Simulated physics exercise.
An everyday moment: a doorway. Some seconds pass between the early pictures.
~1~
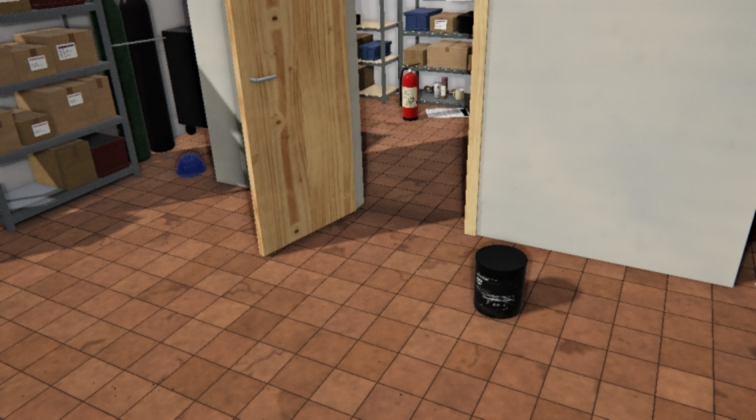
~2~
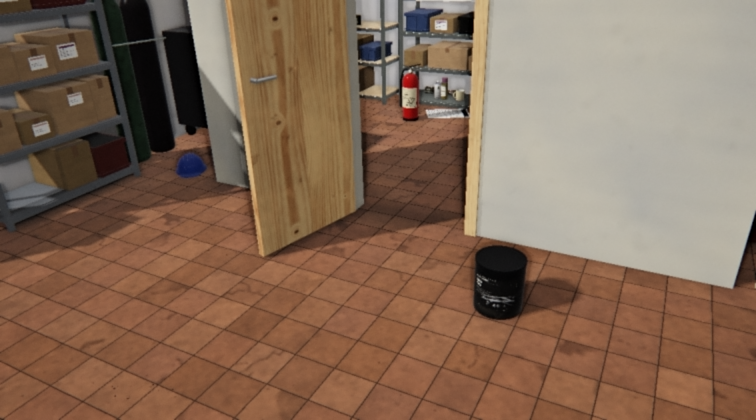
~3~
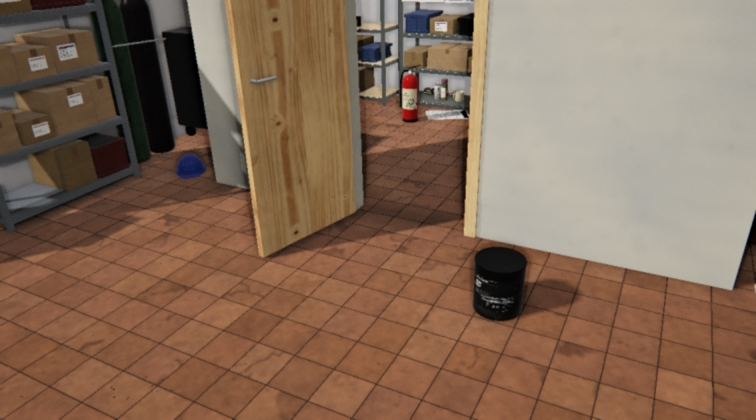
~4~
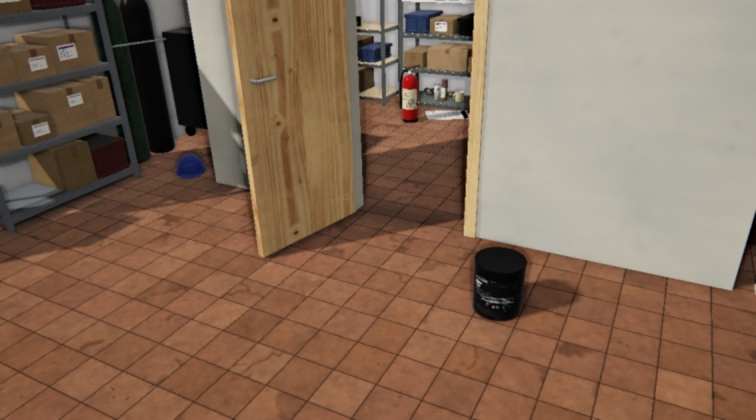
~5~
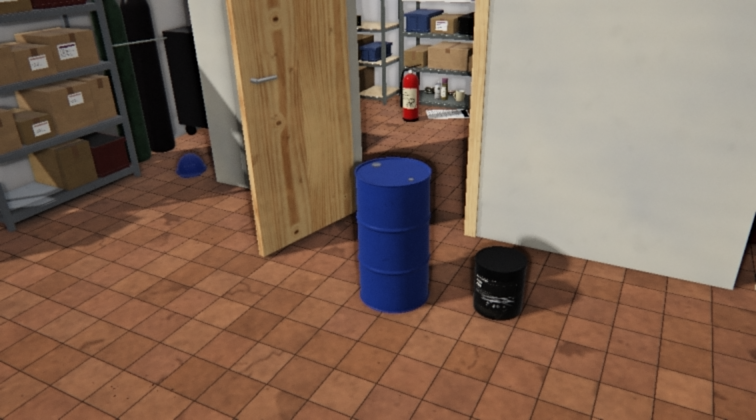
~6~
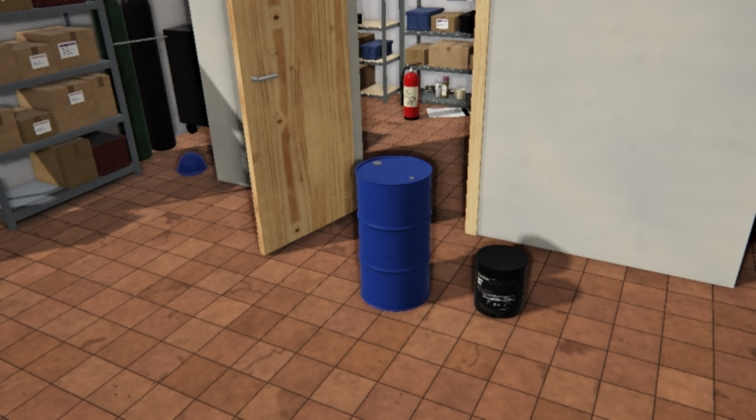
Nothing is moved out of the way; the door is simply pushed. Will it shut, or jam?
As it turns out, it closes.
Then, 0.80 s after the last picture, open by 89°.
Then, 1.60 s after the last picture, open by 60°.
Then, 2.20 s after the last picture, open by 35°.
Then, 2.80 s after the last picture, open by 11°.
At rest, open by 0°; both in place. Seen from the same camera at the end, blue drum near (395, 233).
